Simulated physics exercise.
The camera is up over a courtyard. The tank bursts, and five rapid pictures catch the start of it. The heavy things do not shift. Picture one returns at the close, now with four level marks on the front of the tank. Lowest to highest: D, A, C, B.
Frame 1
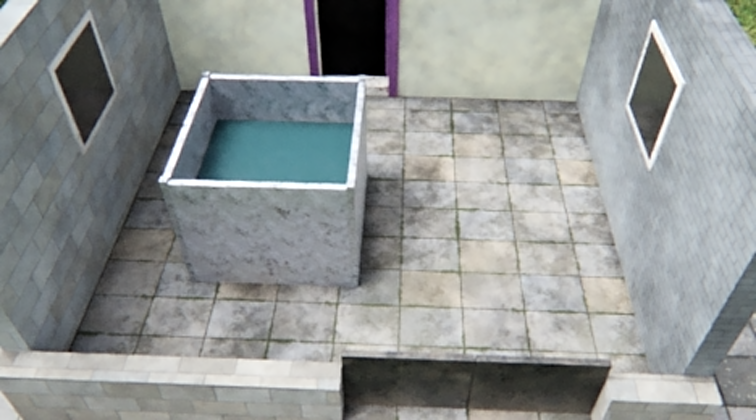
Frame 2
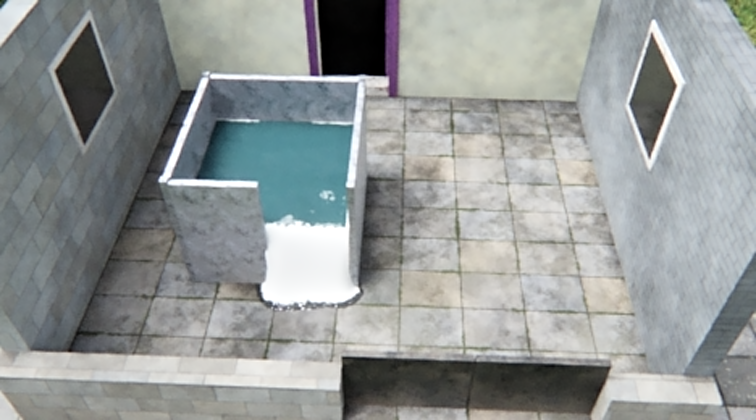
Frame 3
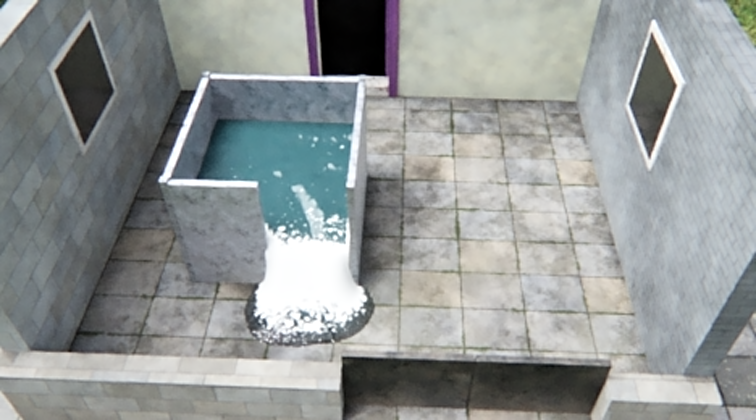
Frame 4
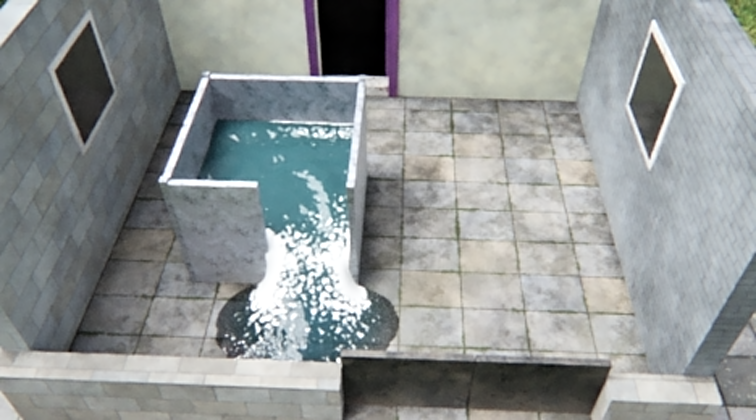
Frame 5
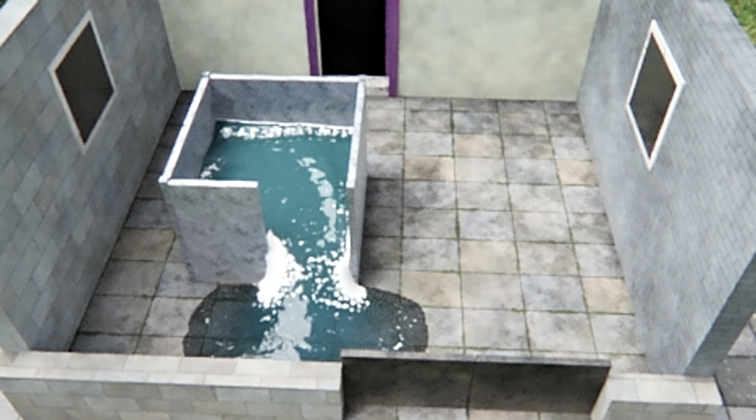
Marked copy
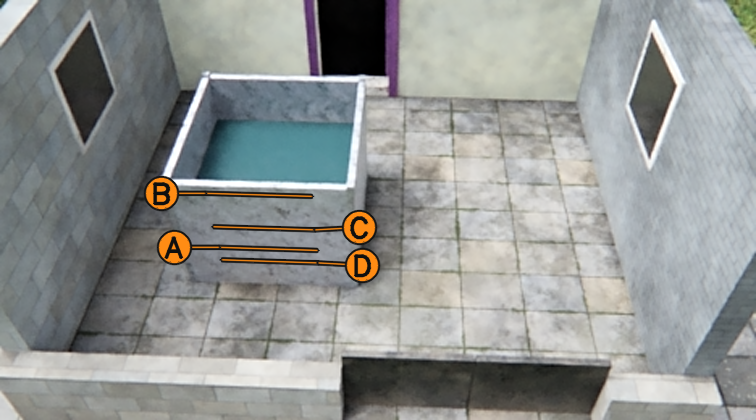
In a walled courtyard, part of a tank's front wall disappears and water pours across the paving.
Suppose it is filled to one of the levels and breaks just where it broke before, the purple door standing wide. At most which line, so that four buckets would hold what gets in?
Take C.
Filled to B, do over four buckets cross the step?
Yes, that goes wrong.
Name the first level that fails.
That would be B.
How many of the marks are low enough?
Three.
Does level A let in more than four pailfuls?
No, that is safe.
In orange, A at (267, 248); B at (258, 194); C at (264, 228); D at (270, 261); from the bottom up D, A, C, B.
With A, nothing gets over.
With B, about 11 bucketfuls get in.
With C, a bucket or two gets in.
With D, nothing gets over.
